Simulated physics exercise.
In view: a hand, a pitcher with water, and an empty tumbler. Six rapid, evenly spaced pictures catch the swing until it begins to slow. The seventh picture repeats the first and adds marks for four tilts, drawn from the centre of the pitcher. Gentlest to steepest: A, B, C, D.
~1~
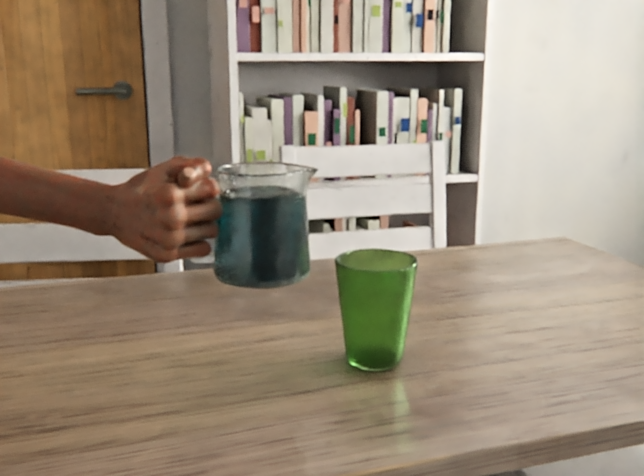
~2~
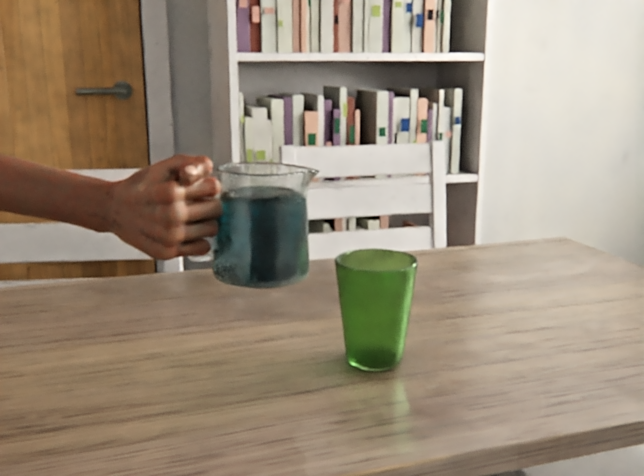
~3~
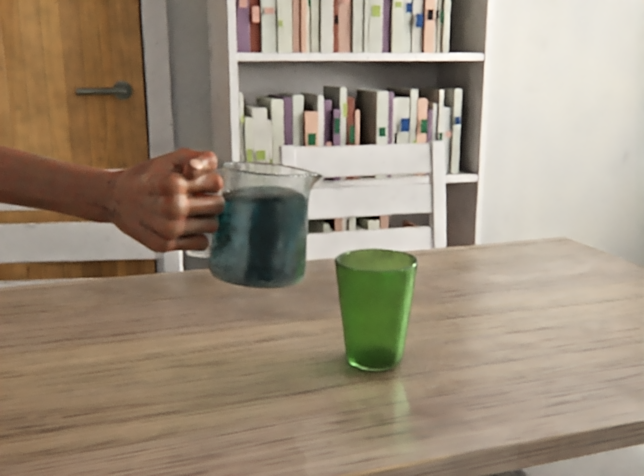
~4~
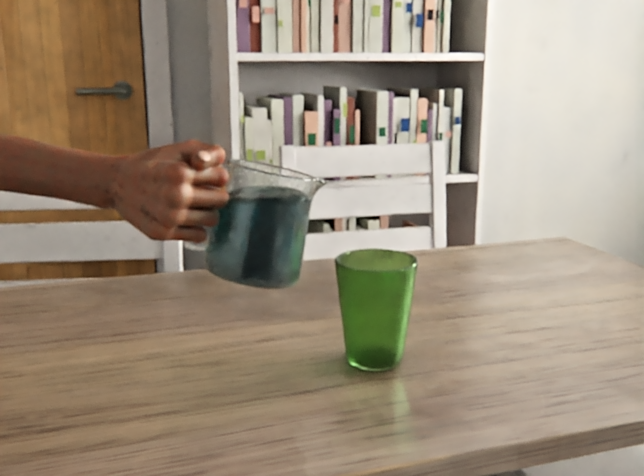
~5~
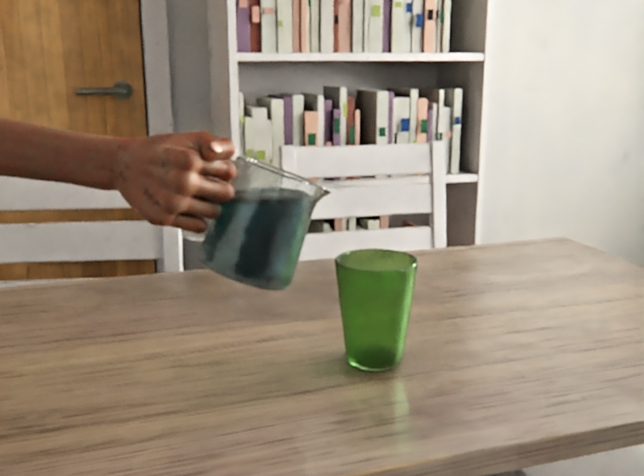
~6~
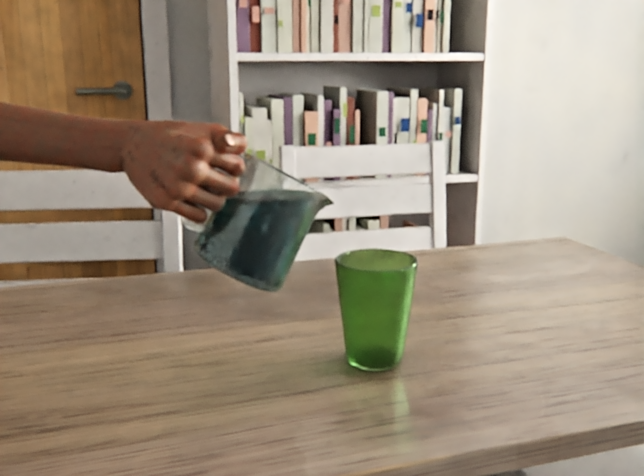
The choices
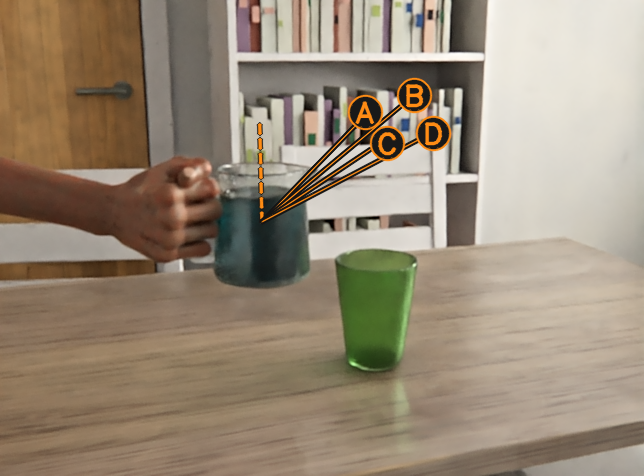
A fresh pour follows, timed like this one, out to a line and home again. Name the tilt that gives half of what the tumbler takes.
It is D.
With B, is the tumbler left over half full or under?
Under.
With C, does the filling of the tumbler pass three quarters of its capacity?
No, less.
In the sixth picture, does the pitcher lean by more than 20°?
Yes, it does.
On the marked copy, A at (354, 126); B at (400, 106); C at (370, 149); D at (418, 140).
If A is chosen, the tumbler ends with about 18 % of what it can hold.
If B is chosen, the tumbler ends with about 27 % of what it can hold.
If C is chosen, the tumbler ends with about 38 % of what it can hold.
If D is chosen, the tumbler ends with about 50 % of what it can hold.
